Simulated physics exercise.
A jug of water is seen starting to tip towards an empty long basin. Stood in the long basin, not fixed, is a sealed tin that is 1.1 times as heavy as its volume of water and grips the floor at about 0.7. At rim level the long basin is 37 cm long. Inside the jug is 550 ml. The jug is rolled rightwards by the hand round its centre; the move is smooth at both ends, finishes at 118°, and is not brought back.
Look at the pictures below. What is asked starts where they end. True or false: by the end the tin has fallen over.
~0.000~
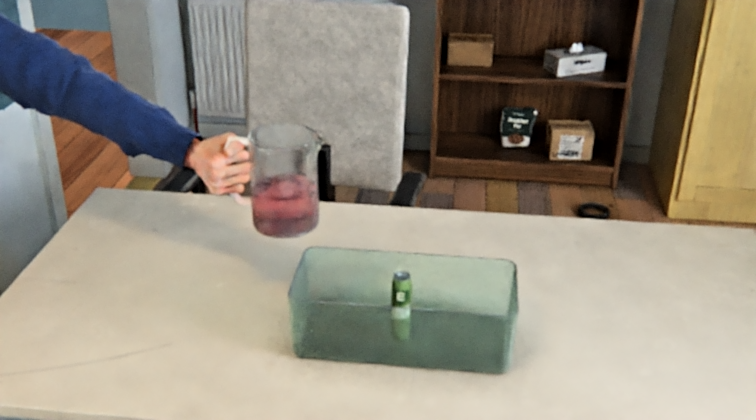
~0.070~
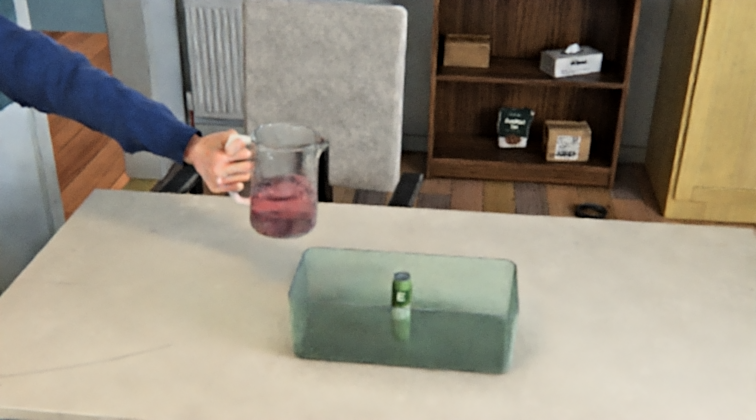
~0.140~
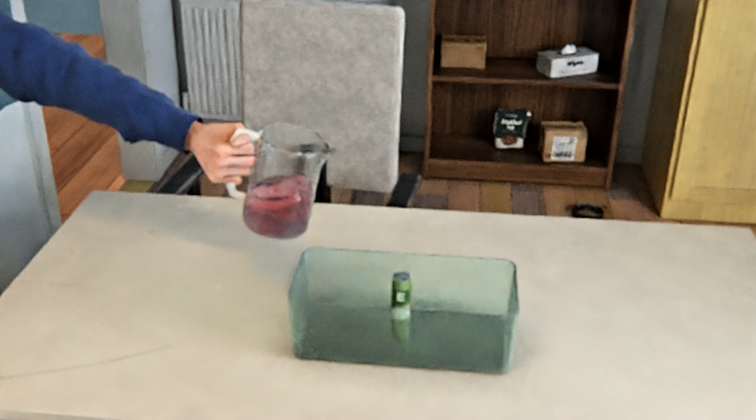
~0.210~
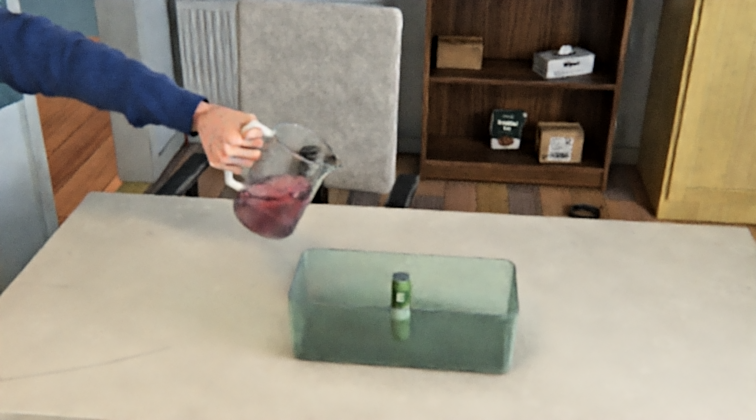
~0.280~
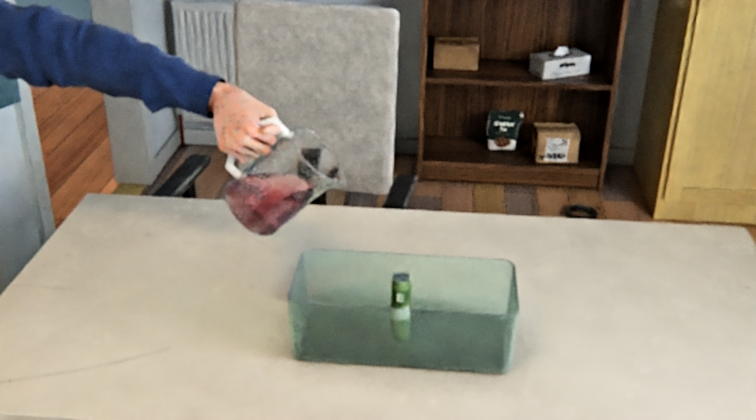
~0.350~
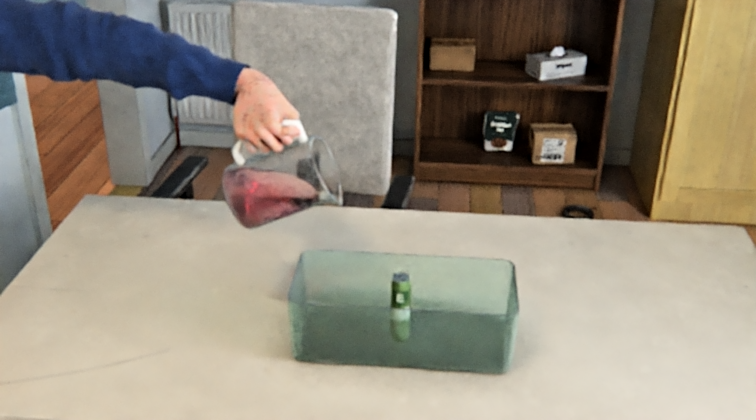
False.
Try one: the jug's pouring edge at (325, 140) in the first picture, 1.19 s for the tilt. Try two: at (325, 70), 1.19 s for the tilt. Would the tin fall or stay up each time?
In the first try it remains standing; in the second it comes down.
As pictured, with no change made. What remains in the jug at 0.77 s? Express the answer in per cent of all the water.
Near 12 in a hundred.
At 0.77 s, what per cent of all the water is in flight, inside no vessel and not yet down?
Near 16 percent.
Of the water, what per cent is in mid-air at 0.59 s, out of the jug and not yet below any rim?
Near 32 in a hundred.
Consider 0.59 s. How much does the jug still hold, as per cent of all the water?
Near 60 in a hundred.
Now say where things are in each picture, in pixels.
It leans 0°; its right rim is at (326, 140); the water meets the walls at (255, 184) and (316, 187); the long basin's rim runs from (297, 273) to (517, 288); the tin's top is at (402, 279), in the first picture.
It leans 3°; its right rim is at (328, 142); the water meets the walls at (254, 185) and (316, 187), in the second picture.
It leans 13°; its right rim is at (335, 151); the water meets the walls at (250, 188) and (314, 186), in the third picture.
It leans 28°; its right rim is at (342, 165); the water meets the walls at (243, 187) and (314, 188), in the fourth picture.
It leans 46°; its right rim is at (346, 184); the water meets the walls at (231, 181) and (315, 190), in the fifth picture.
It leans 66°; its right rim is at (343, 203); the water meets the walls at (228, 171) and (320, 194), in the sixth picture.
By 0.59 s the tilt is 116° and 59 per cent is still to pour; the tin stands where it began.
By 0.77 s the tilt is 118° and 12 per cent is still to pour; the tin stands where it began.
By 0.95 s the tilt is 118° and 1 per cent is still to pour; the tin stands where it began.
By 1.15 s the tilt is 118° and 0 per cent is still to pour; the tin stands where it began.
At rest the tin stands where it began.
